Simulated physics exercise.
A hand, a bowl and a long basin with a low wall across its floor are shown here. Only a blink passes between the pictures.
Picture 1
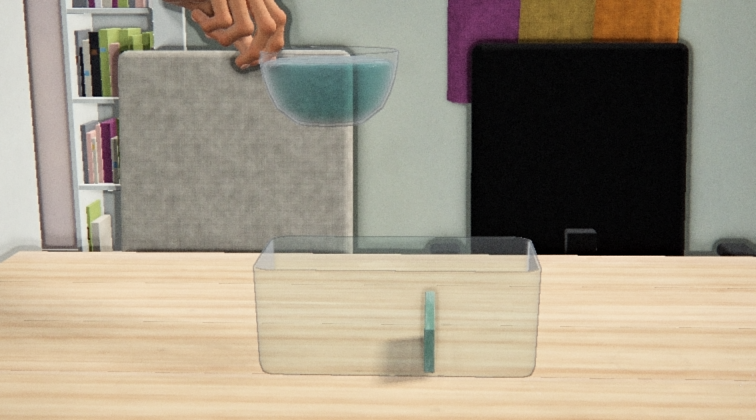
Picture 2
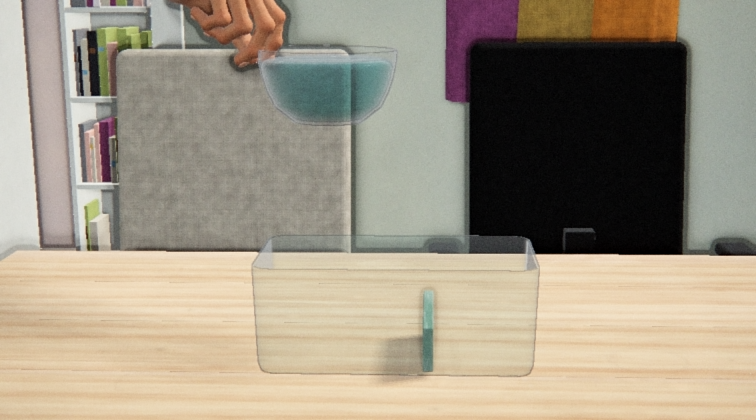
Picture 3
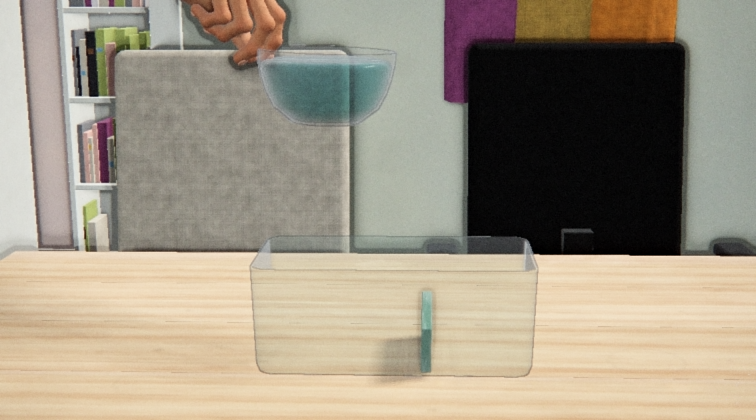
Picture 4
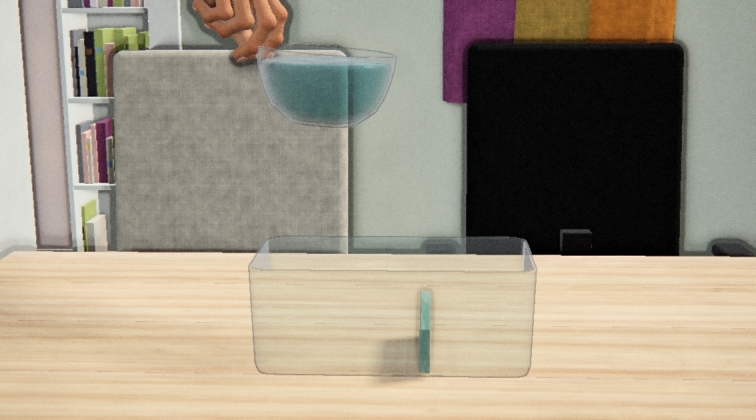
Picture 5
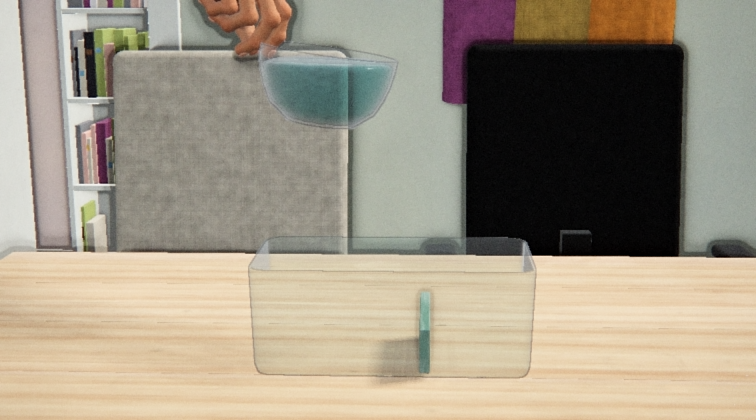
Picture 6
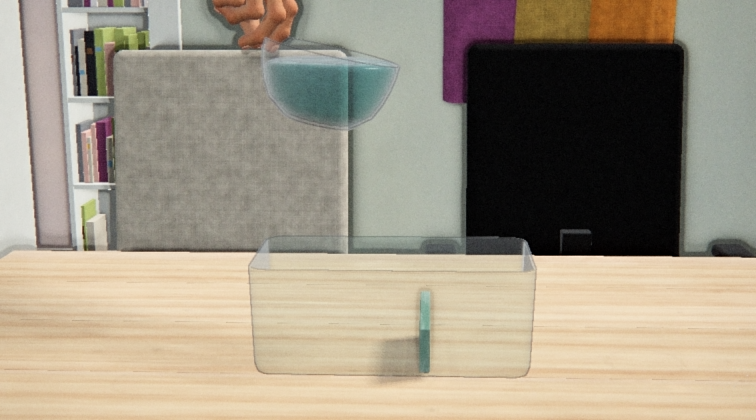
A hand slowly tilts a clear bowl of teal liquid rightward above a long clear basin.
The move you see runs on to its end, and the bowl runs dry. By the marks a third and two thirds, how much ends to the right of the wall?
Most likely the amount right of the wall will exceed two thirds.
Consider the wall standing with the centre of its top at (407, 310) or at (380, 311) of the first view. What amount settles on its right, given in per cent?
About 90 and 95 per cent.
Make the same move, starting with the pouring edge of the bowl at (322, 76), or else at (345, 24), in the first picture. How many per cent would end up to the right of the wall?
The first gives 5 %, the second 50 %.
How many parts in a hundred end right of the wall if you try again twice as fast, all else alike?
I'd say close to 55 per cent.
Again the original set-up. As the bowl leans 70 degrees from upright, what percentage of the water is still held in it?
Roughly 40 percent.
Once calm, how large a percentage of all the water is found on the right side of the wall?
That is roughly 80 percent of it.
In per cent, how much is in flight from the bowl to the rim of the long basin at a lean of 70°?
Around 40 %.
A moment on, the bowl is tipped part way and 42 per cent is still to pour, 1 is left of the wall and 17 right of it.
Next, the bowl is tipped right over and 1 per cent is still to pour, 9 is left of the wall and 81 right of it.
Then the bowl is tipped right over and 0 per cent is still to pour, 17 is left of the wall and 82 right of it.
Later the bowl is tipped right over and 0 per cent is still to pour, 17 is left of the wall and 82 right of it.
In the end 17 per cent lies left of the wall, 82 right of it and 1 outside.
